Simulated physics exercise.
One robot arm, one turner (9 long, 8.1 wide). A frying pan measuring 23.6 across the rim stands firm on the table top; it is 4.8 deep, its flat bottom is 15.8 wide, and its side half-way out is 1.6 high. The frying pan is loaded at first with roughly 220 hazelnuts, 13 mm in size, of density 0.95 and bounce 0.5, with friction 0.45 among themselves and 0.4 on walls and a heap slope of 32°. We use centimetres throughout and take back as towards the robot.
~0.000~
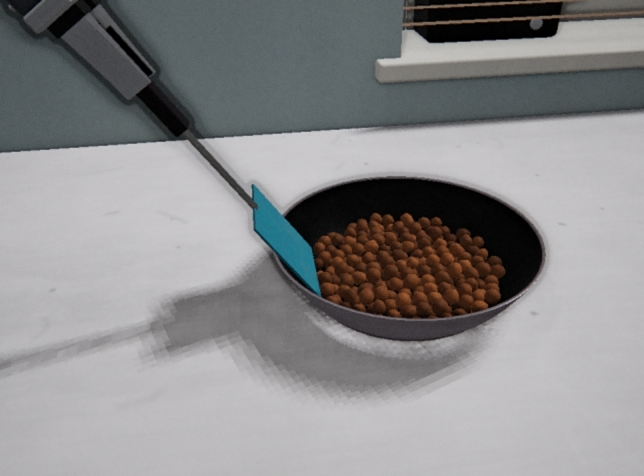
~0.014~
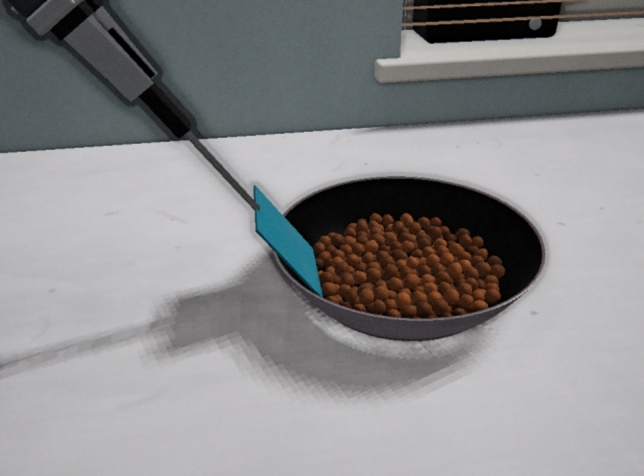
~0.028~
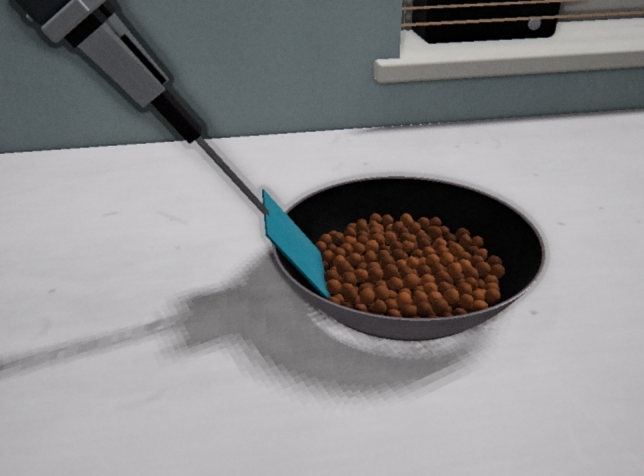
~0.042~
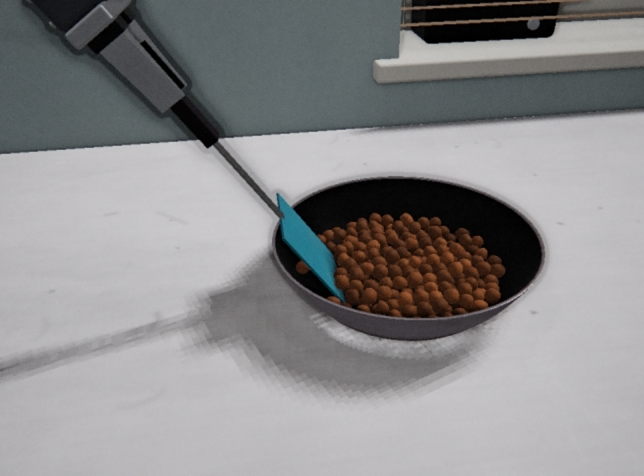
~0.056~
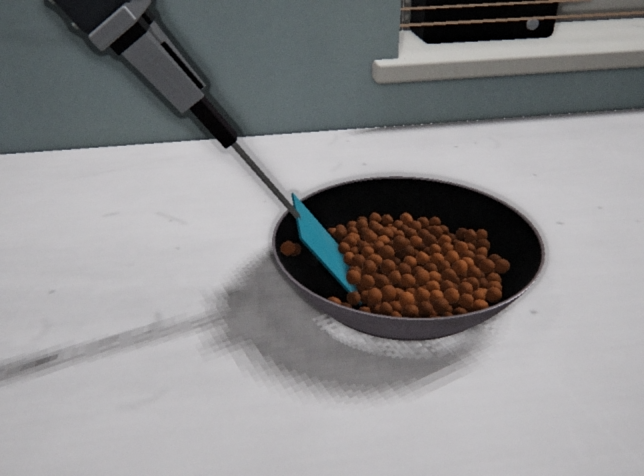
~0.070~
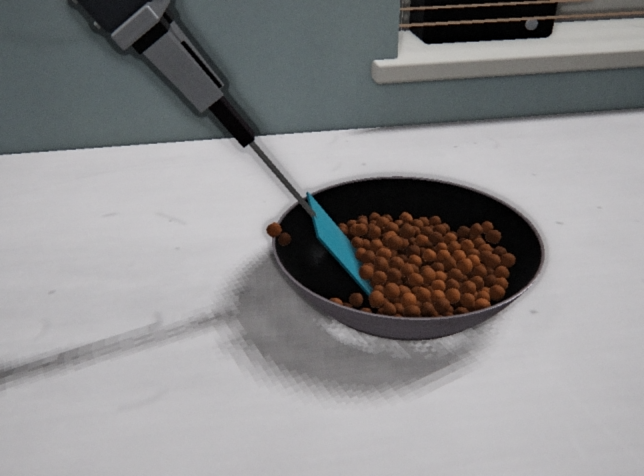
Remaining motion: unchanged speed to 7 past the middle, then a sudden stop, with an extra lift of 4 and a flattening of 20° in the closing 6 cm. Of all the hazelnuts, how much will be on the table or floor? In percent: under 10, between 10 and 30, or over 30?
Between 10 and 30 percent.
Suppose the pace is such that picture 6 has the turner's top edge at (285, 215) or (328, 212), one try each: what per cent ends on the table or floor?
That comes to about 5 and about 15 percent, in that order.
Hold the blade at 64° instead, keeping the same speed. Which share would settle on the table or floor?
Somewhere around 20 per cent would end on the table or floor.
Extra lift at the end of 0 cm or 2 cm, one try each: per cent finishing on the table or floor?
First try about 10 %, second try about 15 %.
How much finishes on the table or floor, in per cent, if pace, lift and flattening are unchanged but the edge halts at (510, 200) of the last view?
Something near 40 in a hundred.
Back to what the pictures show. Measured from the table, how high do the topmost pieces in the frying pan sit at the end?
Near 4.5 centimetres high.
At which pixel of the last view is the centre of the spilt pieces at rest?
(633, 253), roughly.
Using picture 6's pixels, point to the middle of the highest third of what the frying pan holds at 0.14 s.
Centre: Roughly (451, 237) in the last picture.
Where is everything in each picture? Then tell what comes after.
In the first picture, turner top edge at (253, 205), sloping 56°; upper third of the load around (406, 261), from x 320 to 495, top at y 220; 219 in the frying pan.
In the second picture, turner top edge at (255, 206), sloping 56°; upper third of the load around (406, 261), from x 320 to 495, top at y 220.
In the third picture, turner top edge at (264, 211), sloping 56°; upper third of the load around (406, 262), from x 320 to 495, top at y 220.
In the fourth picture, turner top edge at (280, 214), sloping 56°; upper third of the load around (400, 262), from x 305 to 495, top at y 220.
In the fifth picture, turner top edge at (296, 214), sloping 56°; upper third of the load around (404, 253), from x 290 to 500, top at y 220.
In the sixth picture, turner top edge at (312, 213), sloping 56°; upper third of the load around (407, 250), from x 275 to 510, top at y 220; 219 in the frying pan.
After 0.10 s, sloping 56°, highest piece 11 above the table; 217 in the frying pan, 2 on the blade or in flight.
After 0.14 s, sloping 48°, highest piece 14 above the table; 217 in the frying pan, 2 on the blade or in flight.
After 0.35 s, sloping 36°, highest piece 8 above the table; 177 in the frying pan, 31 on the table or floor, 11 on the blade or in flight.
After 1.40 s, sloping 36°, highest piece 4 above the table; 177 in the frying pan, 42 on the table or floor.
At rest, 177 in the frying pan, 42 on the table or floor. That is 19 % on the table or floor.
